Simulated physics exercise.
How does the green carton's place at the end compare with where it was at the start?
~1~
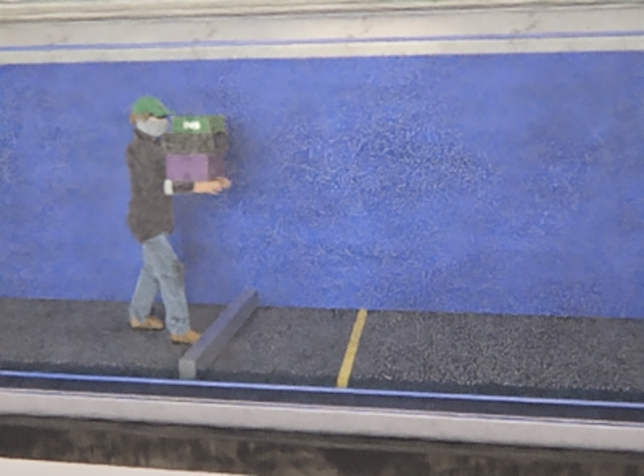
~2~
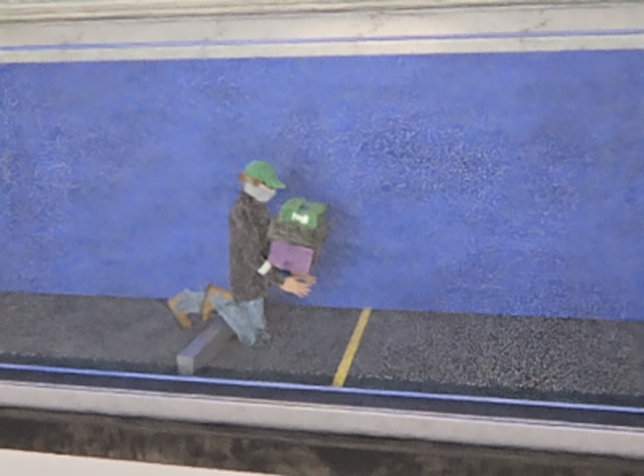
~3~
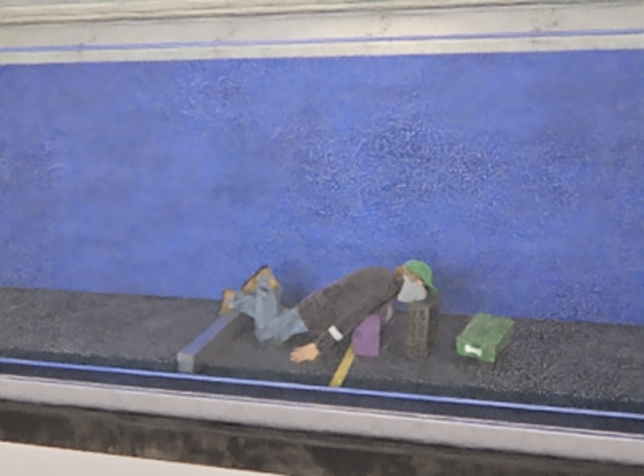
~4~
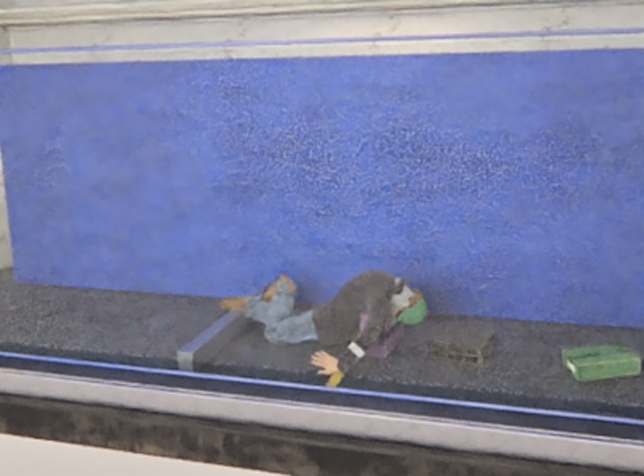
At the start it sits on top of the stack in the person's arms at the left. At the end it lies on the floor at the far right, well past the yellow line and the farthest of the boxes from the person.
